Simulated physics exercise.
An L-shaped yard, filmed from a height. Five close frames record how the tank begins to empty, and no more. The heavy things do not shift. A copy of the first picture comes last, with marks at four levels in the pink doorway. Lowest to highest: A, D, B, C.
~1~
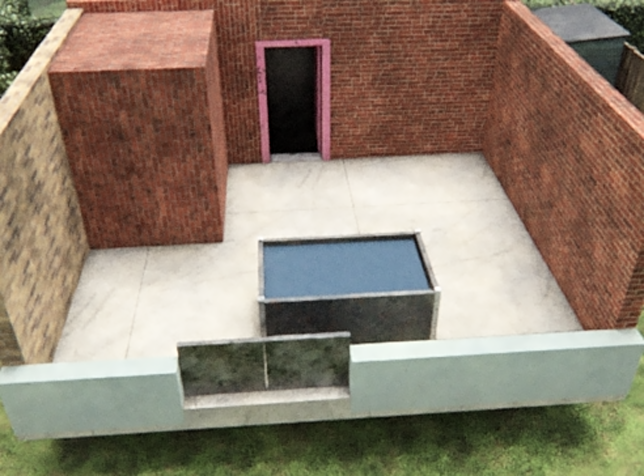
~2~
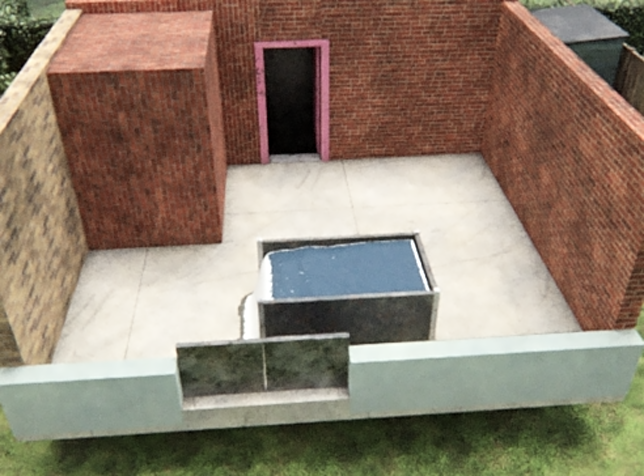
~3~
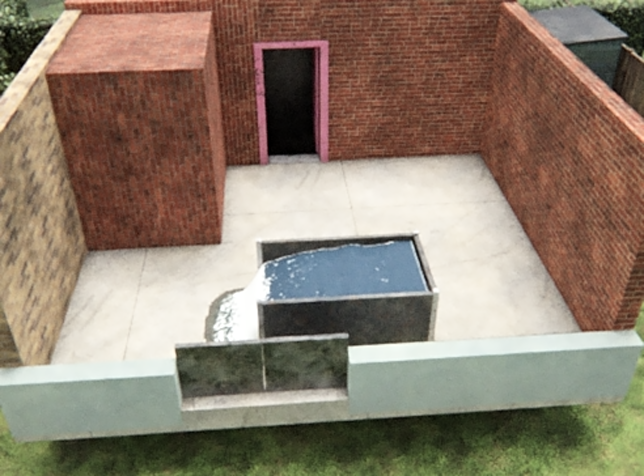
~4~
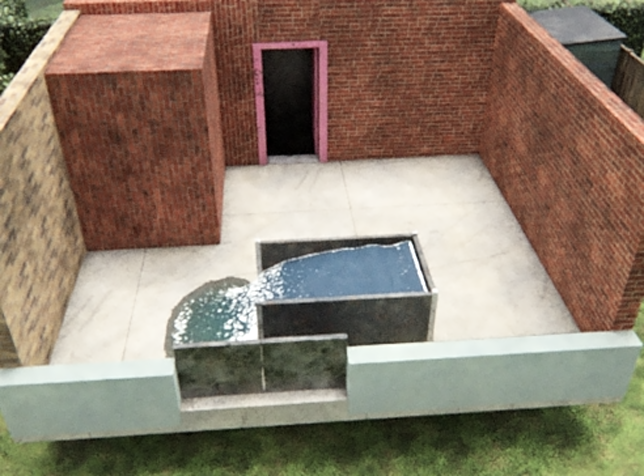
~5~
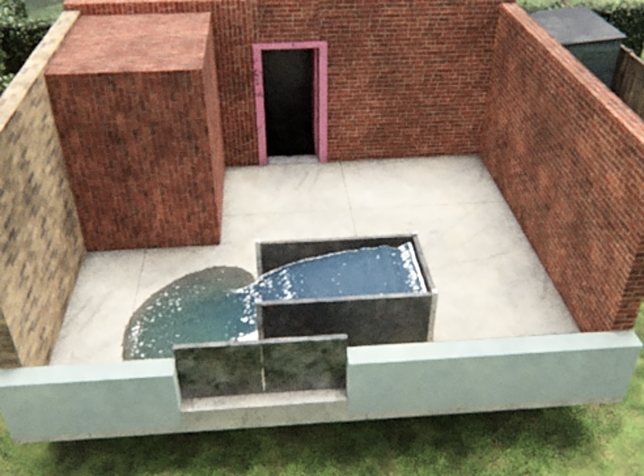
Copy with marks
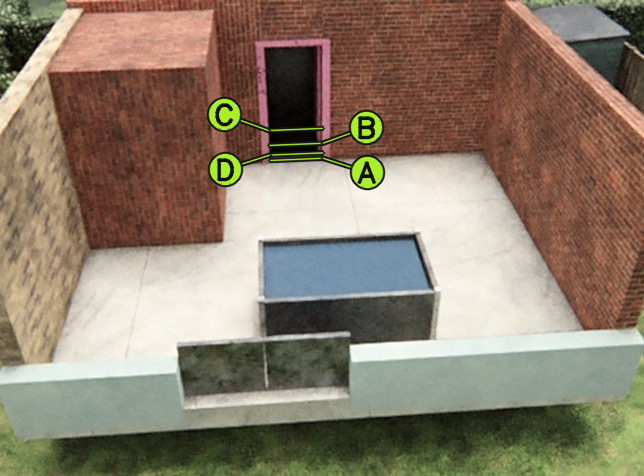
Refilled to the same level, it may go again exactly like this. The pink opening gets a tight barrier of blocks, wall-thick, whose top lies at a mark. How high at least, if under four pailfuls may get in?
The limit is A.
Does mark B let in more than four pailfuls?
No.
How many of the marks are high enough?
All of them.
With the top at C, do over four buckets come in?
No, not at all.
On the marked copy, A at (296, 159); B at (296, 144); C at (295, 129); D at (296, 153); from the bottom up A, D, B, C.
Choosing A, a splash gets over, under a bucket.
Choosing B, nothing gets over.
Choosing C, nothing gets over.
Choosing D, nothing gets over.
